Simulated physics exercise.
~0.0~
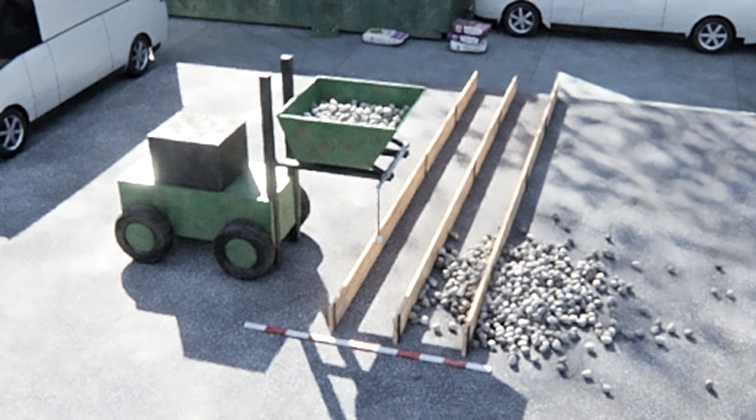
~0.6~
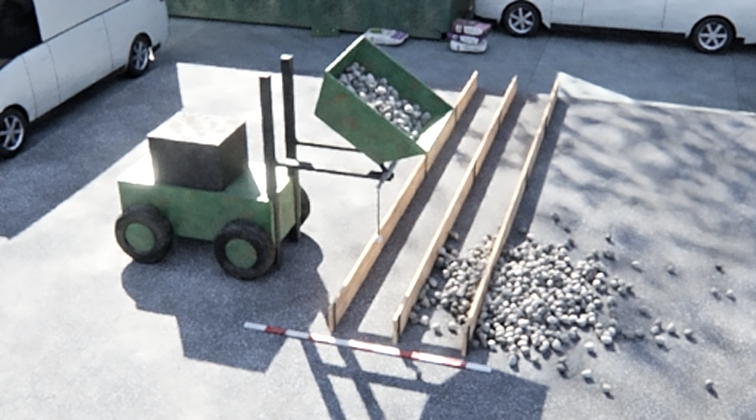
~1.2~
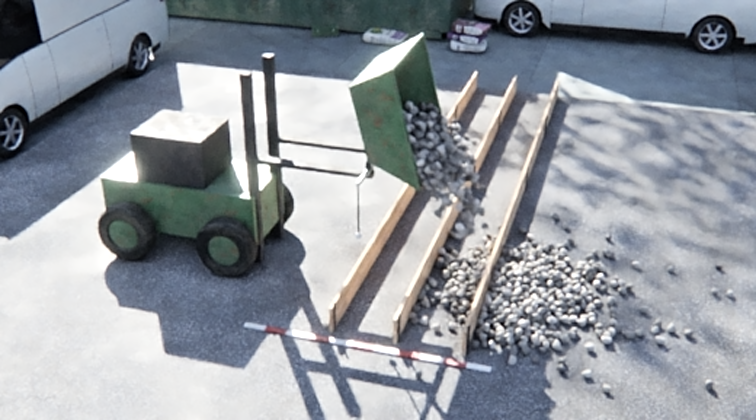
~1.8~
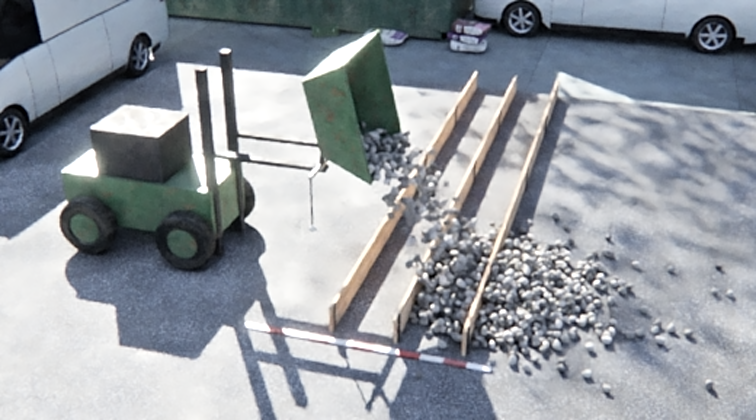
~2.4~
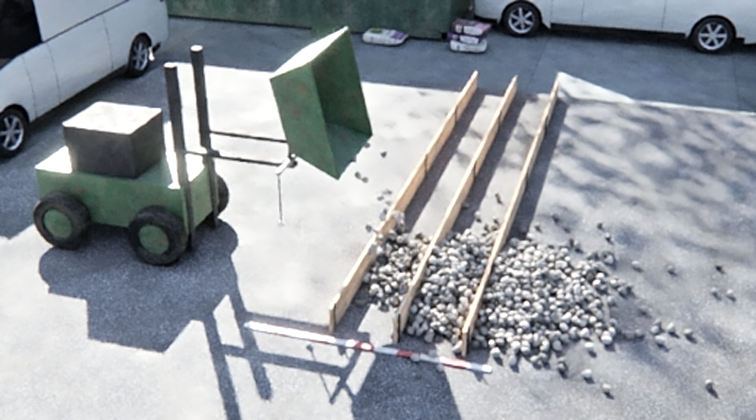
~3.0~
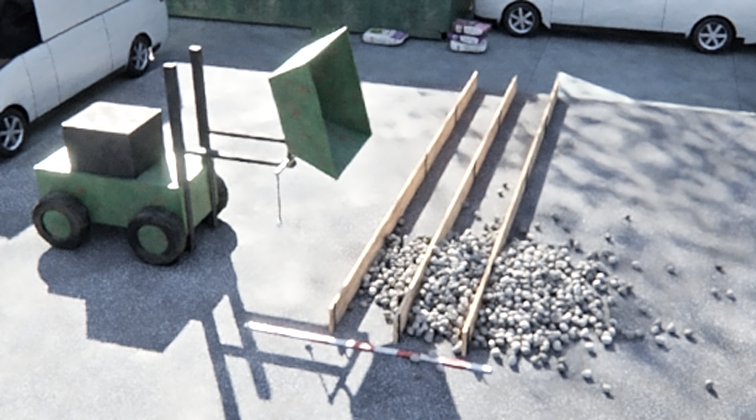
The clip shows a green forklift-like machine tipping a raised green skip of grey stones toward three wooden planks beside a loose pile, then backing left as the stones pour out, until the emptied skip hangs tilted and stones lie between the planks and beyond.
